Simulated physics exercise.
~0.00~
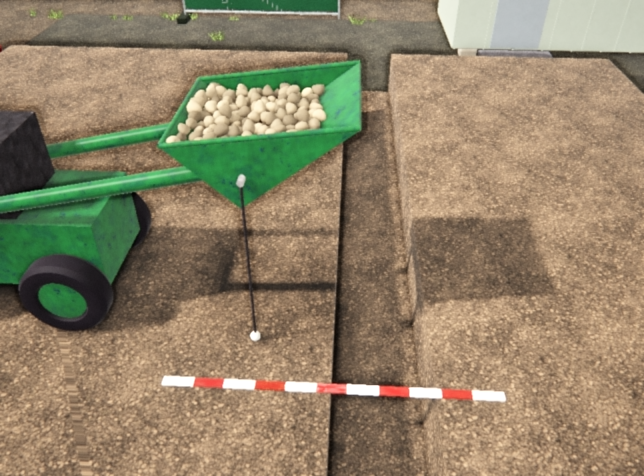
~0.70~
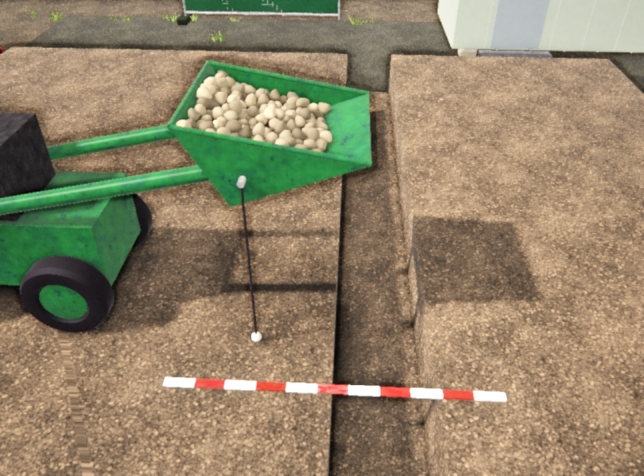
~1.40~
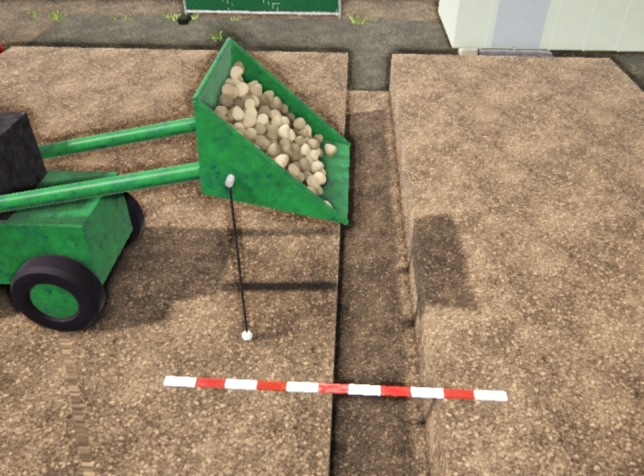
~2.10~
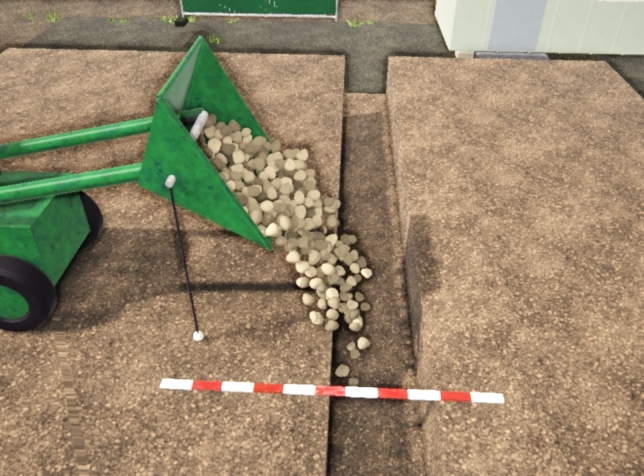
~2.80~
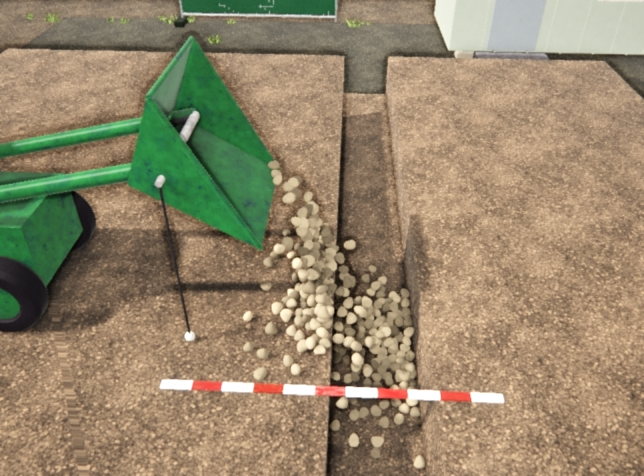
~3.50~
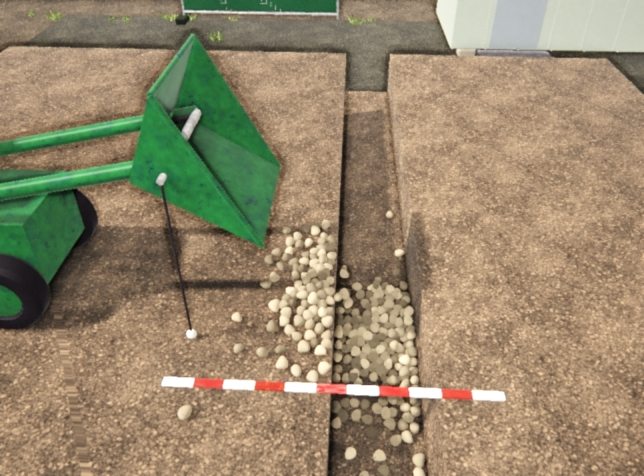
Beside a trench, a green loader tips out stones, backs left, and most land inside.
